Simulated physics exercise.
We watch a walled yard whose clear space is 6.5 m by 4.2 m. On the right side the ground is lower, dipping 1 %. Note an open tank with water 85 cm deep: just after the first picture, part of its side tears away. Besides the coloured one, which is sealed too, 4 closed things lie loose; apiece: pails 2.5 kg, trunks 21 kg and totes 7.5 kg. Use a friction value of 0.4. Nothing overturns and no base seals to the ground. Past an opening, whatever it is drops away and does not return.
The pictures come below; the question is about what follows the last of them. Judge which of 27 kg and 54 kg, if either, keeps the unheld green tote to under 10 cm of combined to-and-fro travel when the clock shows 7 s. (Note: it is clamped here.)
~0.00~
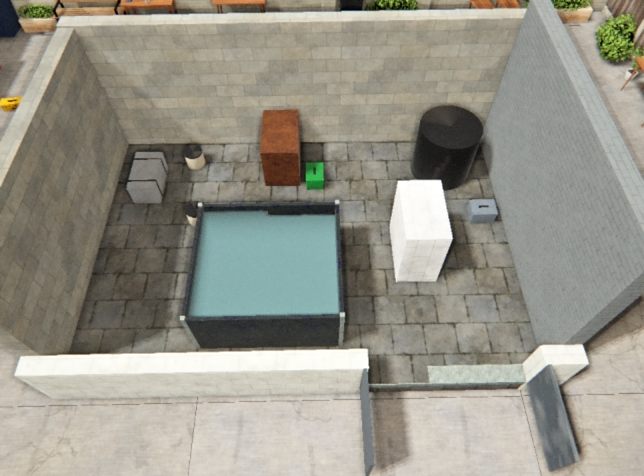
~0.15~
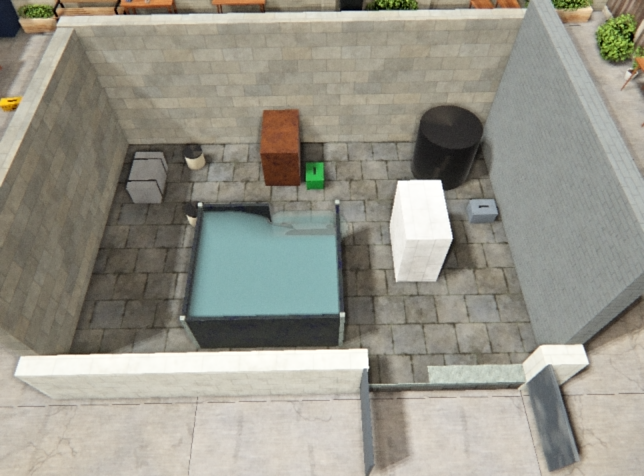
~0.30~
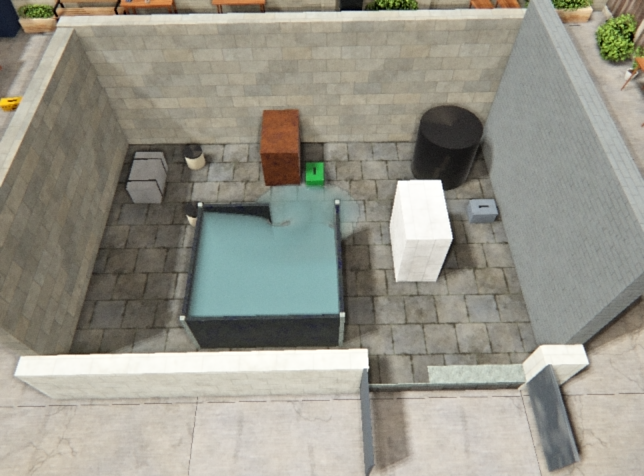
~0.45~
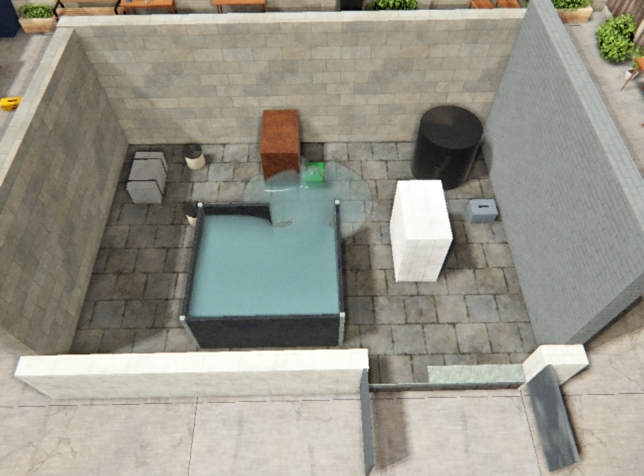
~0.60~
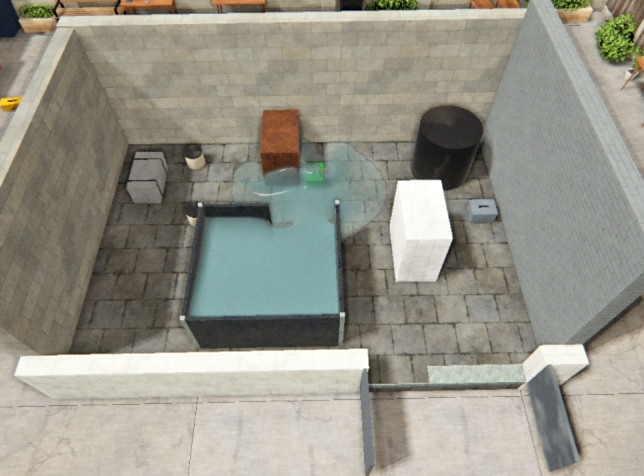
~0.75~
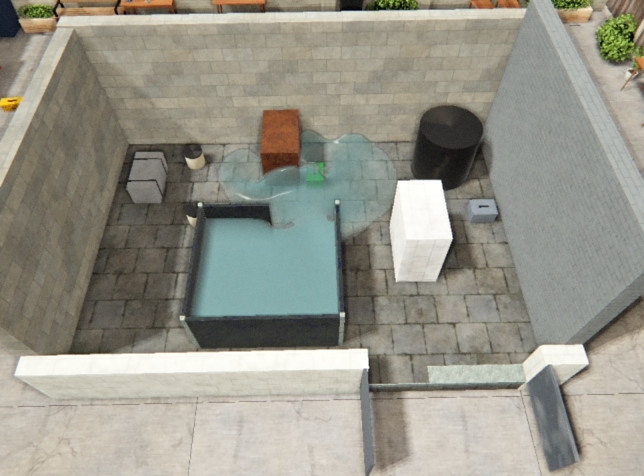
Watching this, I'd bet no version stays within bounds.
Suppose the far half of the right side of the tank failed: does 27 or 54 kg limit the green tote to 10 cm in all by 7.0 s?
Result: Greater mass required.
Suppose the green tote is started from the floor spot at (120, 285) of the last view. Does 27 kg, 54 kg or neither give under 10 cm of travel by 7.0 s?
The lighter one suffices.
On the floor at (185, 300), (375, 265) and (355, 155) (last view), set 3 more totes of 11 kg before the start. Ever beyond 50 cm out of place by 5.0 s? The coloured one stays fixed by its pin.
Taking them one by one: Below the mark; below the mark; above the mark.
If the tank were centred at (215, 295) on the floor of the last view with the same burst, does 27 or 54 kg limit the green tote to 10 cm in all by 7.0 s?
Well, in that case even the heavier fails.
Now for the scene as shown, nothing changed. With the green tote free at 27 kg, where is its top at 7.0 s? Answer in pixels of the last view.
Pixel estimate: Near (492, 368).
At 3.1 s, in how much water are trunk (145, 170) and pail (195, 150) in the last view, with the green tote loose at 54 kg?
Around 13 cm and 16 cm.
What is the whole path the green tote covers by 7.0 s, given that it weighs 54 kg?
Roughly 150 centimetres altogether.
After 1.4 s the green tote would be 99 cm from its start with 27 kg and 69 cm from its start with 54 kg; 20 cm of water round it then.
After 3.1 s the green tote would be 228 cm from its start with 27 kg and 135 cm from its start with 54 kg; 25 cm of water round it then.
After 4.9 s the green tote would be 356 cm from its start with 27 kg and 136 cm from its start with 54 kg; 23 cm of water round it then.
After 7.0 s the green tote would be 411 cm from its start with 27 kg and 136 cm from its start with 54 kg; 15 cm of water round it then.
